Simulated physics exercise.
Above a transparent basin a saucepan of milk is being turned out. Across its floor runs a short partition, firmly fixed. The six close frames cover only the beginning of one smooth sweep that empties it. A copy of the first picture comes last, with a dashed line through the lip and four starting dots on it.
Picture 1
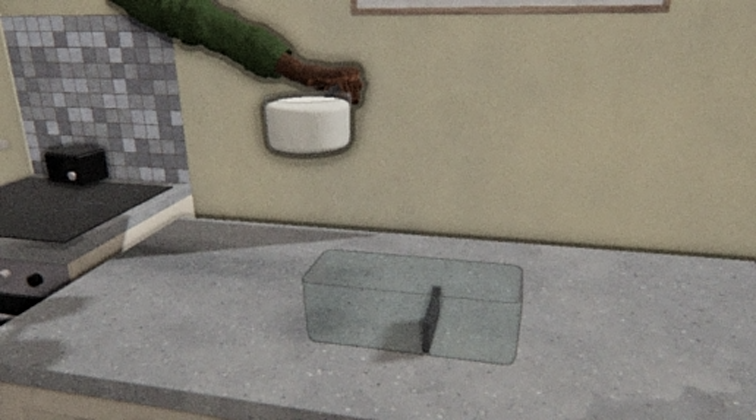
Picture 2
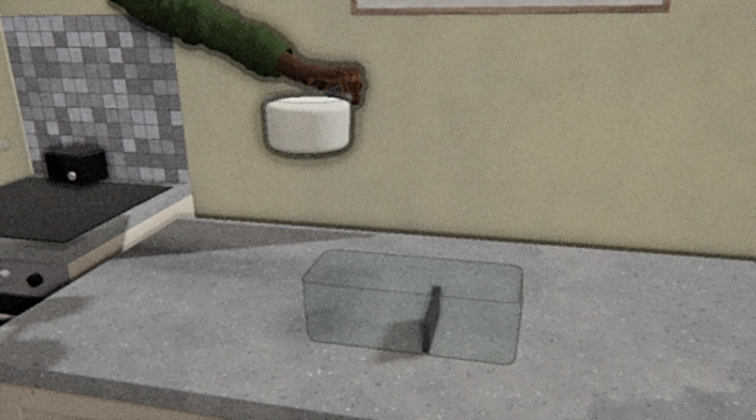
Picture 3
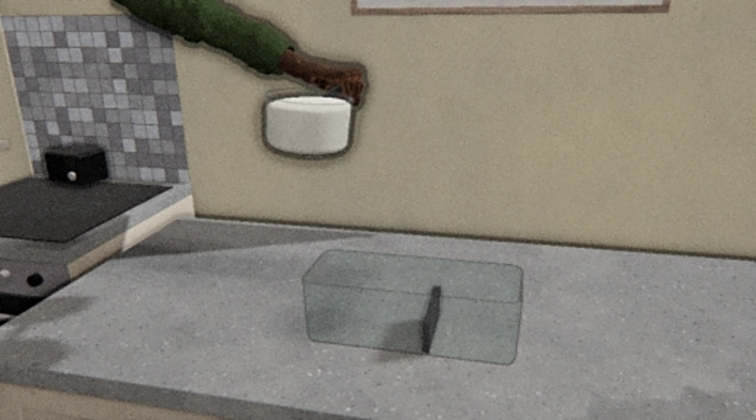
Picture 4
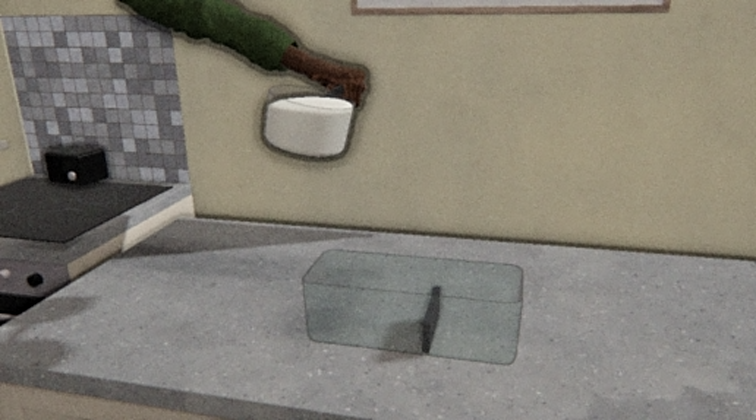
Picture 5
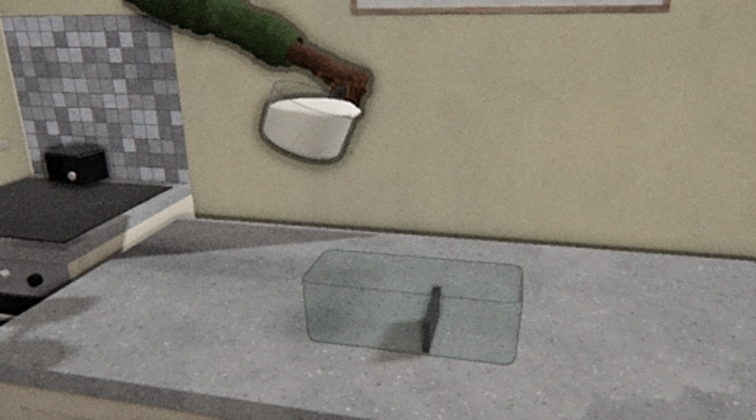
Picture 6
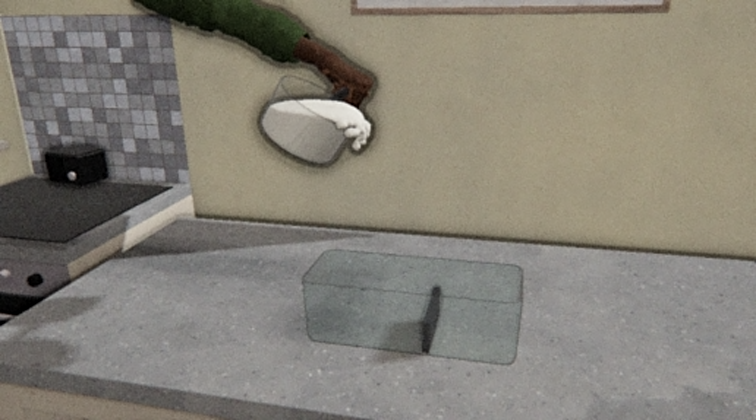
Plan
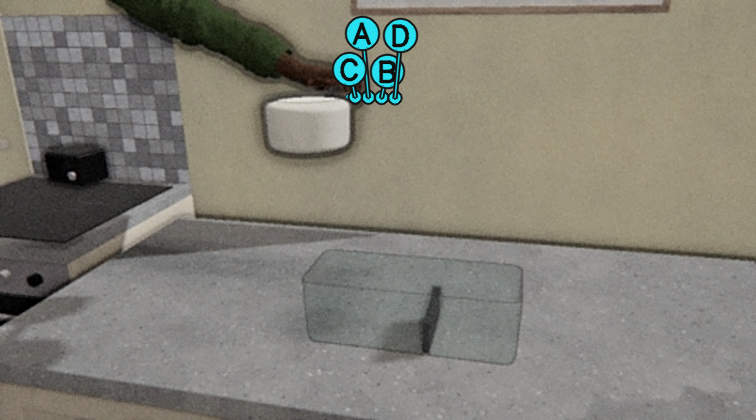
A hand at the end of a green-sleeved arm holds a clear, round vessel of white milk level at upper left, then gradually tilts it rightward until milk laps over its lip in a short, lumpy stream. Below, a transparent rectangular basin with a short dark partition rests on a speckled grey counter. The fixed, slightly elevated view shows a kitchen with a beige wall, grey mosaic tiles and a dark stovetop at left.
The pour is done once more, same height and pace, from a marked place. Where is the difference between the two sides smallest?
A works best here.
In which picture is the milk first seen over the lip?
Picture 5.
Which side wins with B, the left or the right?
More ends on the right.
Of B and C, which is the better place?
It is B.
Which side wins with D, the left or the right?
The right one.
On the marked copy, A at (368, 97); B at (381, 97); C at (355, 97); D at (395, 97).
With A, about 51 % ends left of the wall and 47 % right of it; 3 % is lost outside.
With B, about 33 % ends left of the wall and 65 % right of it.
With C, about 77 % ends left of the wall and 19 % right of it; 4 % is lost outside.
With D, about 18 % ends left of the wall and 79 % right of it; 3 % is lost outside.
